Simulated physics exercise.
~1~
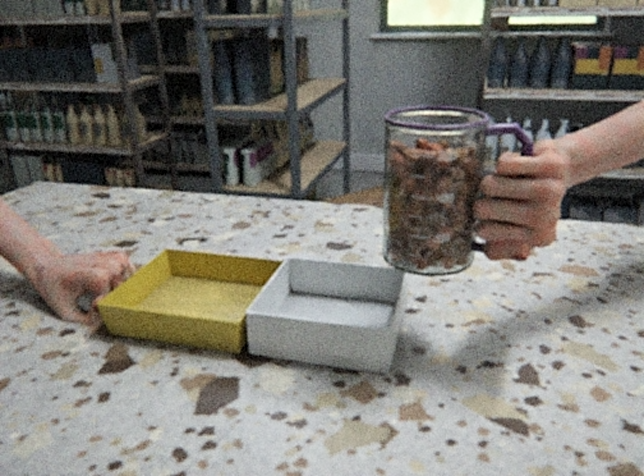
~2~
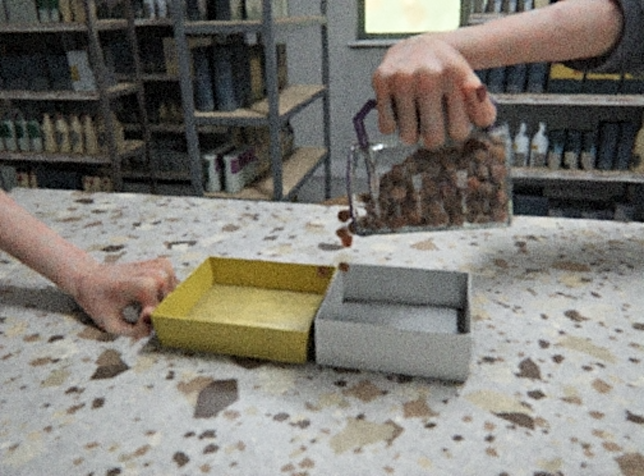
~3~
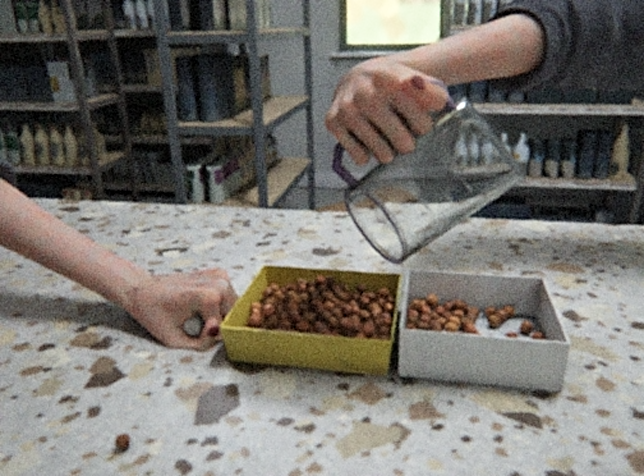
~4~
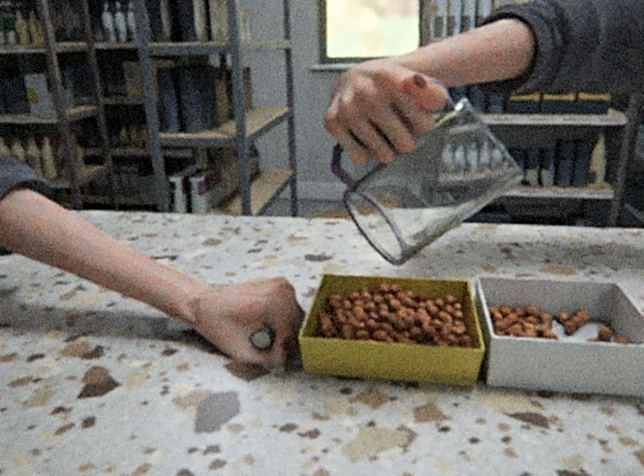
In a storeroom lined with metal shelves of bottles and boxes, a speckled stone table is seen from the front and slightly above. A yellow tray and a white tray sit joined side by side, the yellow on the left, while one hand rests beside it and another holds up a clear jug of brown nuts at the right. The left hand moves the trays steadily rightward as the other hand tips the jug and nuts begin to fall. The jug empties, and the trays slide farther right. Finally, the yellow tray holds most of the nuts and the white tray a smaller share, beneath the tilted, empty jug.
